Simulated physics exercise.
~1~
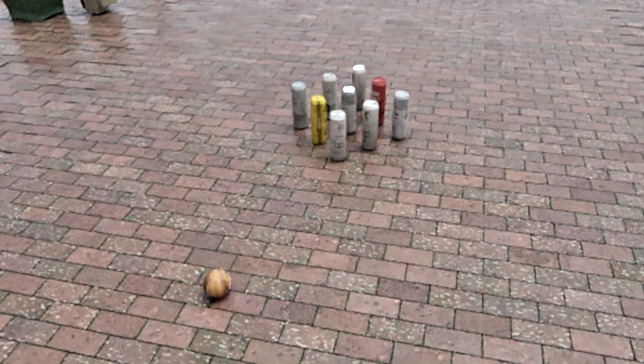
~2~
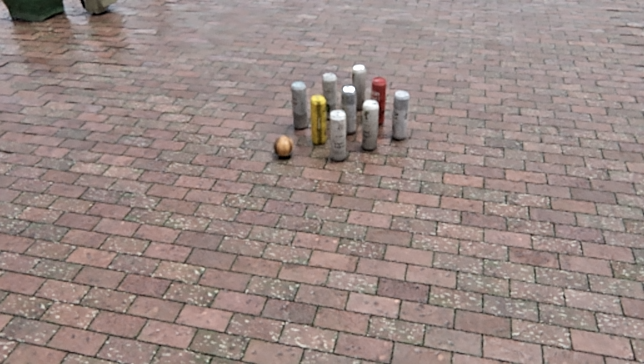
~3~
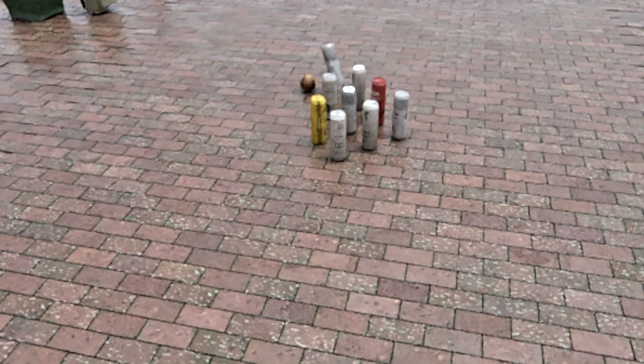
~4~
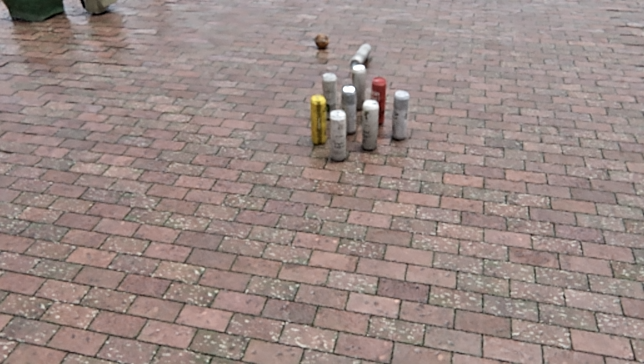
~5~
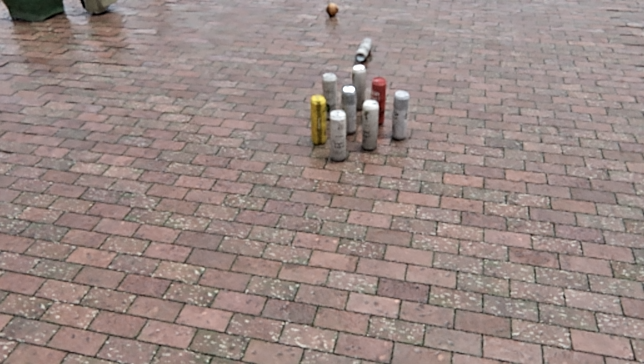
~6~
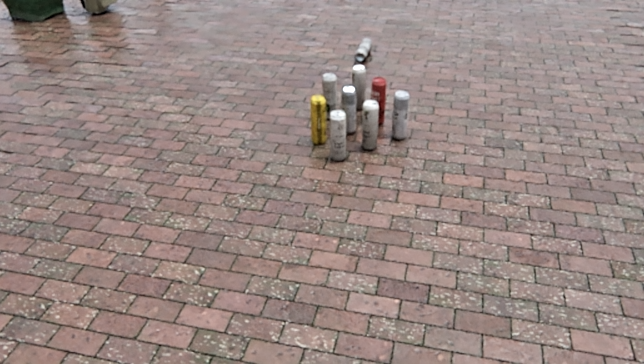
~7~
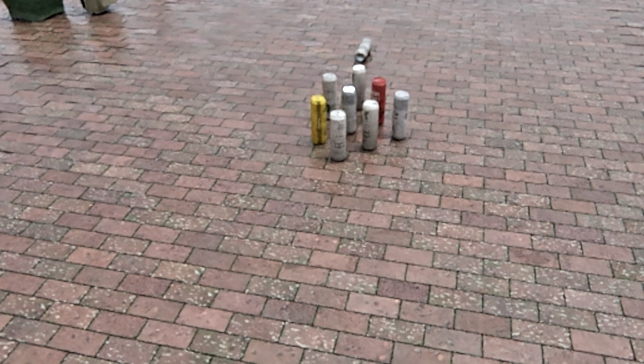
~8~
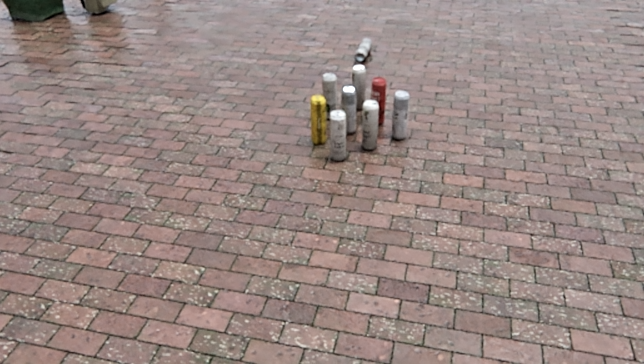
On a damp brick pavement, a wooden ball rolled toward a diamond of nine upright tubes, clipped the far left one and carried on out of view at the top, leaving that tube on its side behind the others, which all stayed standing.
